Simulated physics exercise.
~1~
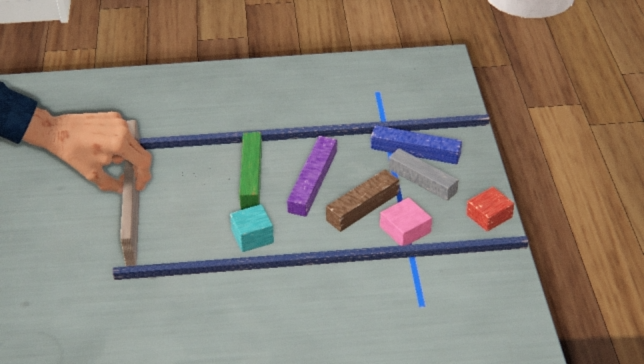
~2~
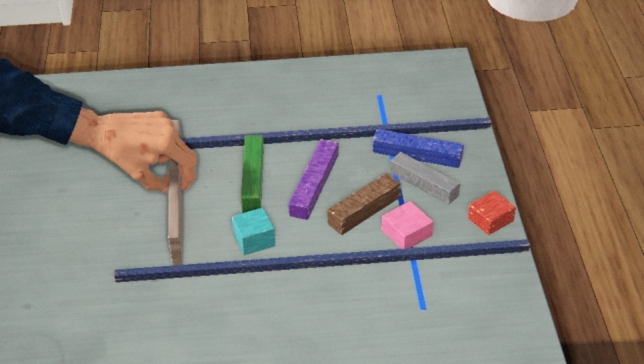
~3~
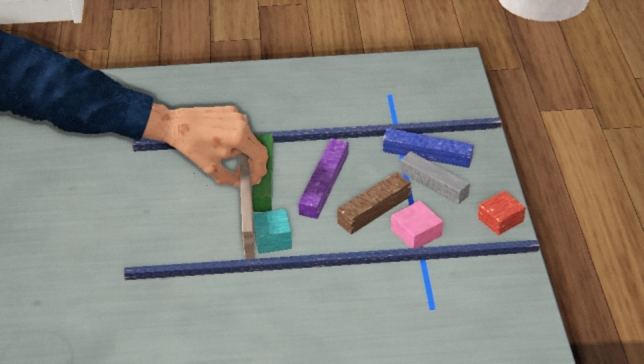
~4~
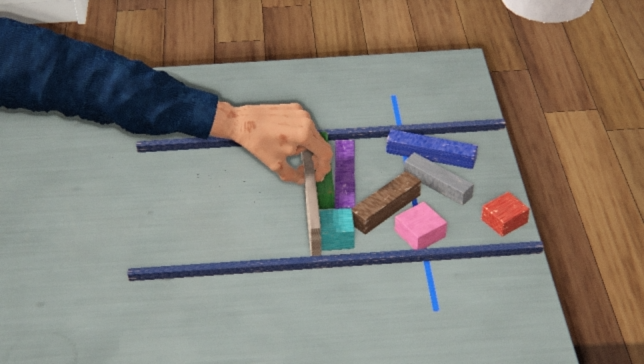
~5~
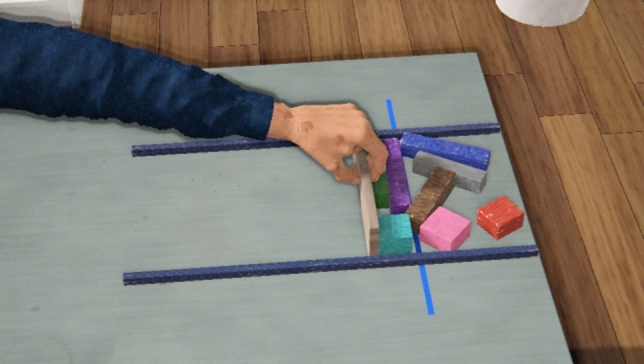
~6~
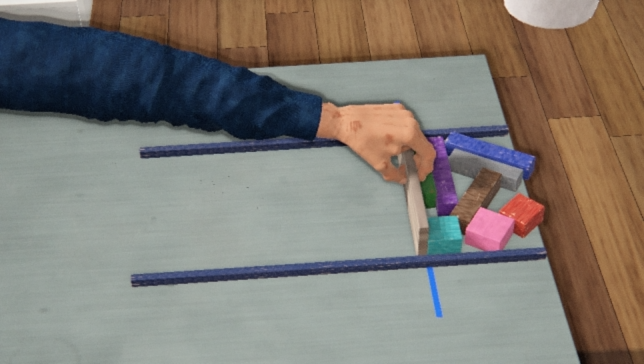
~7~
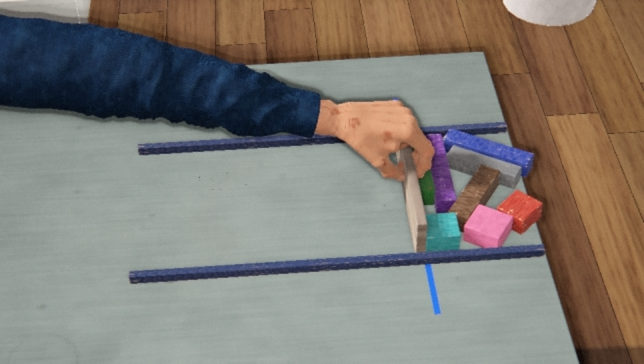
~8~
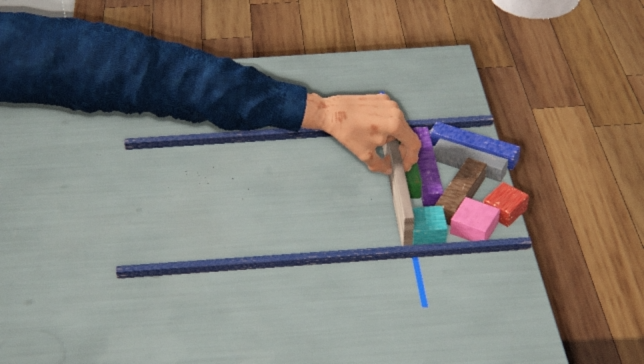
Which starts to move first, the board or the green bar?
The board starts to move first, sliding right while the green bar is still lying in its place. The green bar only moves later, once the board has come up to it.
